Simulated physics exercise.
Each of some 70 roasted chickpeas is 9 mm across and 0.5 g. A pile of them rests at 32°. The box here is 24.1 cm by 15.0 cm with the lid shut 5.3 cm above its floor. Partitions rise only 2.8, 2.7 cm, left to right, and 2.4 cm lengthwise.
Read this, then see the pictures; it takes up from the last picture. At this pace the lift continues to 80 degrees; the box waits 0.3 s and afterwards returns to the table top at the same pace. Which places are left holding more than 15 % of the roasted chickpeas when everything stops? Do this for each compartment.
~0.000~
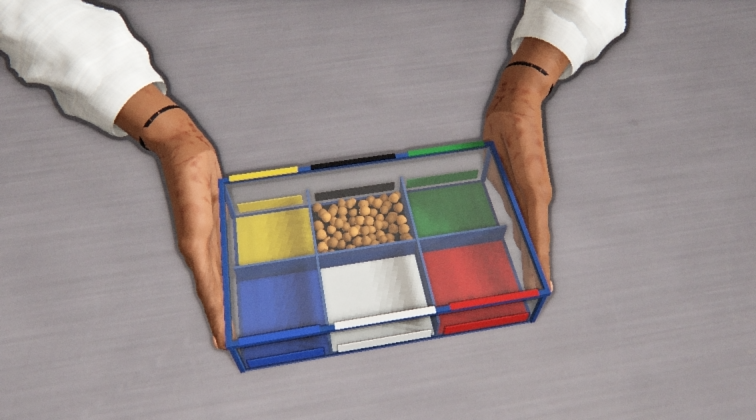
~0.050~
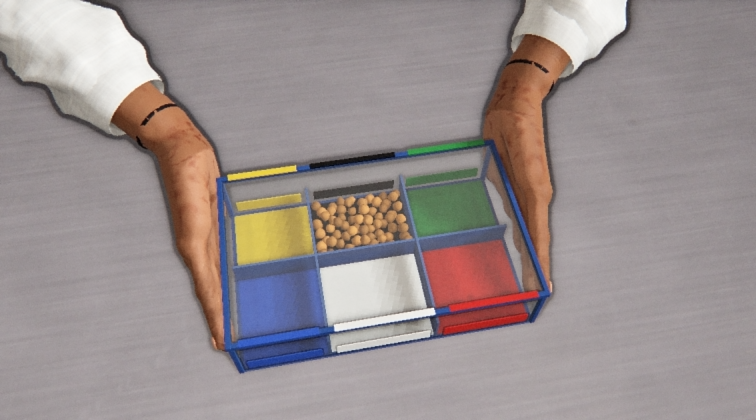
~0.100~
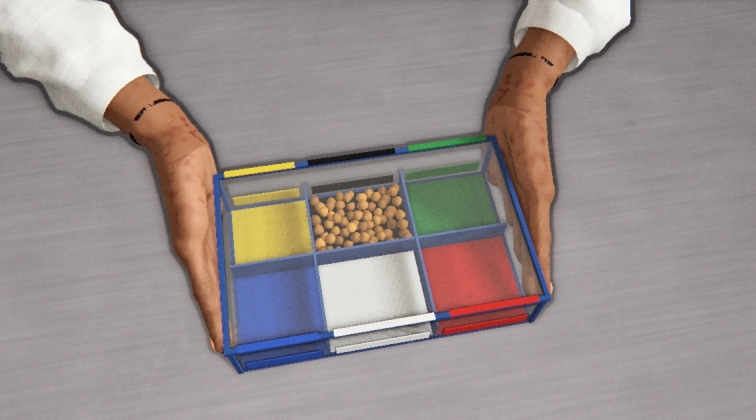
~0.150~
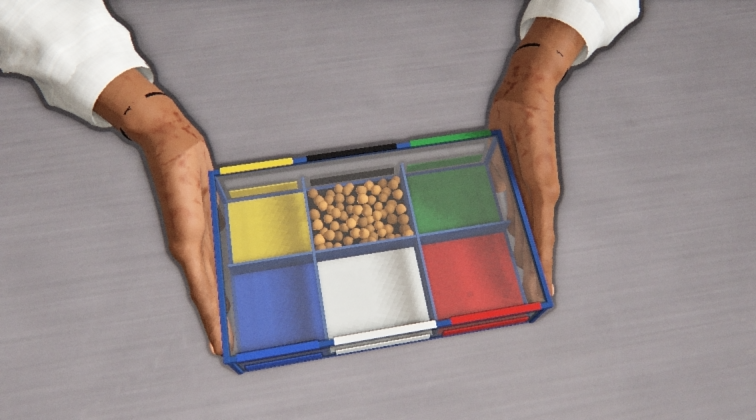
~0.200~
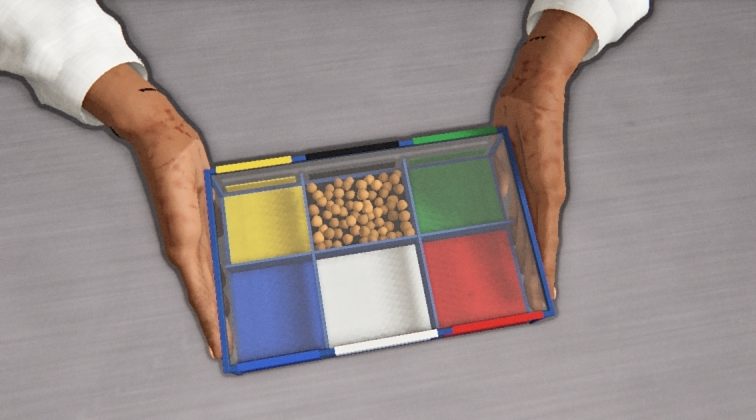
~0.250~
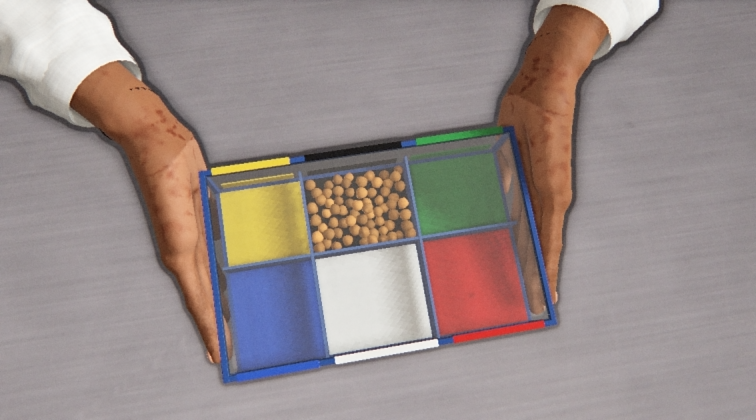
Red: Not over, blue: Not over, green: Not over, yellow: Not over, white: Over, black: Over.
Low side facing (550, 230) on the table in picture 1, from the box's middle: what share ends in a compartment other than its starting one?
25 %.
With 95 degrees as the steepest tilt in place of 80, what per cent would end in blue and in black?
Result - blue 10 percent; black 30 percent.
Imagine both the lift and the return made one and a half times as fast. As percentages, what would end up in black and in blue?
Per cent - black: 60; blue: 5.
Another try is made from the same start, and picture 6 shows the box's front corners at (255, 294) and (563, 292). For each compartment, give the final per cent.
Final shares: Red 5%, blue 0%, green 0%, yellow 0%, white 0%, black 95%.
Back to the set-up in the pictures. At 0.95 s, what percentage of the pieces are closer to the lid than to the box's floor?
10 %.
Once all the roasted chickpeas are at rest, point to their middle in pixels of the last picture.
Centre at rest: Approx. (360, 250) px.
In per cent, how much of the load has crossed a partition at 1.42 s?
Estimate: Roughly 20 in a hundred.
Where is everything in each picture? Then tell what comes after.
The first frame shows box tilt 0 degrees, front corners at (232, 343) and (544, 291); black 100 %.
The second frame shows box tilt 1 degrees, front corners at (231, 345) and (544, 292).
The third frame shows box tilt 5 degrees, front corners at (230, 350) and (544, 296), lowest corner left front.
The fourth frame shows box tilt 11 degrees, front corners at (230, 358) and (546, 303), lowest corner left front.
The fifth frame shows box tilt 18 degrees, front corners at (230, 367) and (549, 311), lowest corner left front.
The sixth frame shows box tilt 24 degrees, front corners at (229, 376) and (550, 320), lowest corner left front; black 100 %. Its pace works out near 125 degrees a second.
Then, at 0.95 s, tilt 80 degrees; white 15 %, black 85 %.
Then, at 1.42 s, tilt 41 degrees; white 20 %, black 80 %.
Then, at 1.96 s, tilt 0 degrees; white 20 %, black 80 %.
By 2.3 s all is still; red 0 %, blue 0 %, green 0 %, yellow 0 %, white 20 %, black 80 %.
